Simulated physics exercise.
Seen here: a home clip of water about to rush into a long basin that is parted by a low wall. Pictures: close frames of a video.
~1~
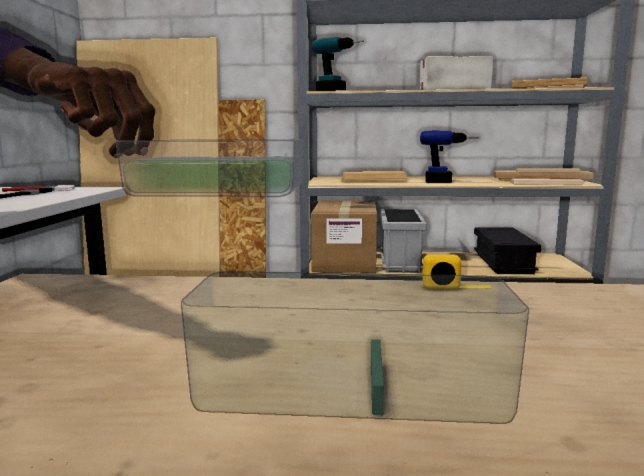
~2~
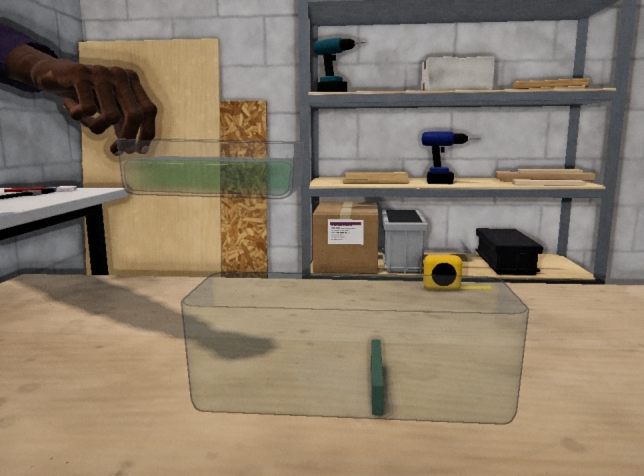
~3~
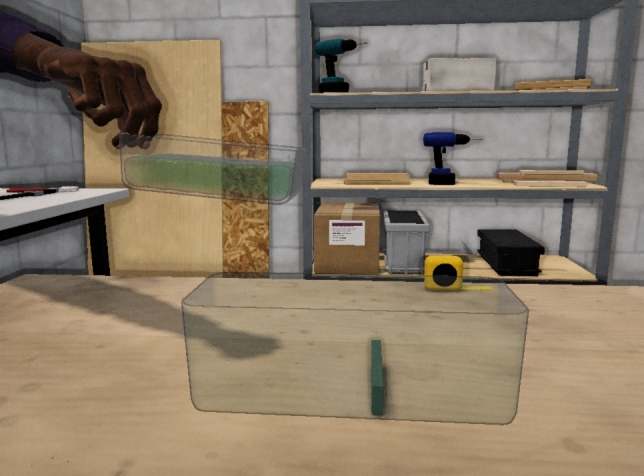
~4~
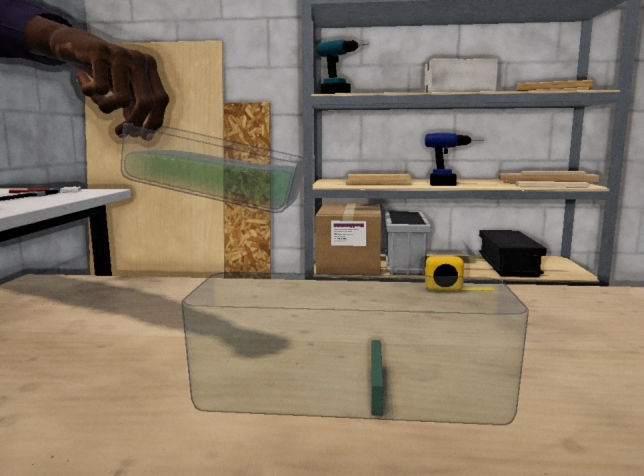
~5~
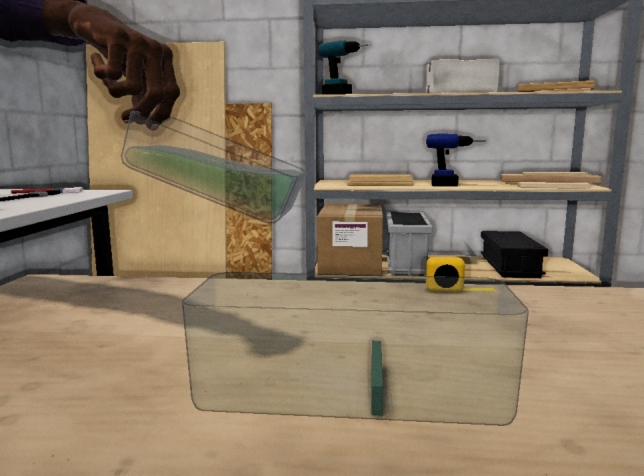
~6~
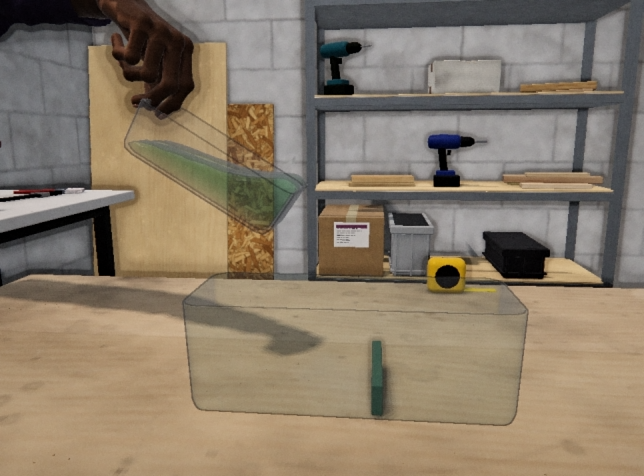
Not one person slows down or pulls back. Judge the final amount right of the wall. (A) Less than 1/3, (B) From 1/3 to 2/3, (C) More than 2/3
(A) Less than 1/3.
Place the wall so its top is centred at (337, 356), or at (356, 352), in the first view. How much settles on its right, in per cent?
With the first placement it is 55 %, with the second 25 %.
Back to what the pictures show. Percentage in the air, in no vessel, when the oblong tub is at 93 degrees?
35 %.
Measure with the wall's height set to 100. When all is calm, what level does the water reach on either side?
Left 50 per cent, right 10.
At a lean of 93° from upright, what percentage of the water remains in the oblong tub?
It works out to close to 5 percent.
A moment on, the oblong tub is tipped on its side and 5 per cent is still to pour, 60 is left of the wall and 1 right of it.
Next, the oblong tub is tipped right over and 0 per cent is still to pour, 77 is left of the wall and 10 right of it.
Then the oblong tub is tipped right over and 0 per cent is still to pour, 73 is left of the wall and 15 right of it.
Later the oblong tub is tipped right over and 0 per cent is still to pour, 73 is left of the wall and 15 right of it.
At rest 73 per cent lies left of the wall, 15 right of it and 12 outside.
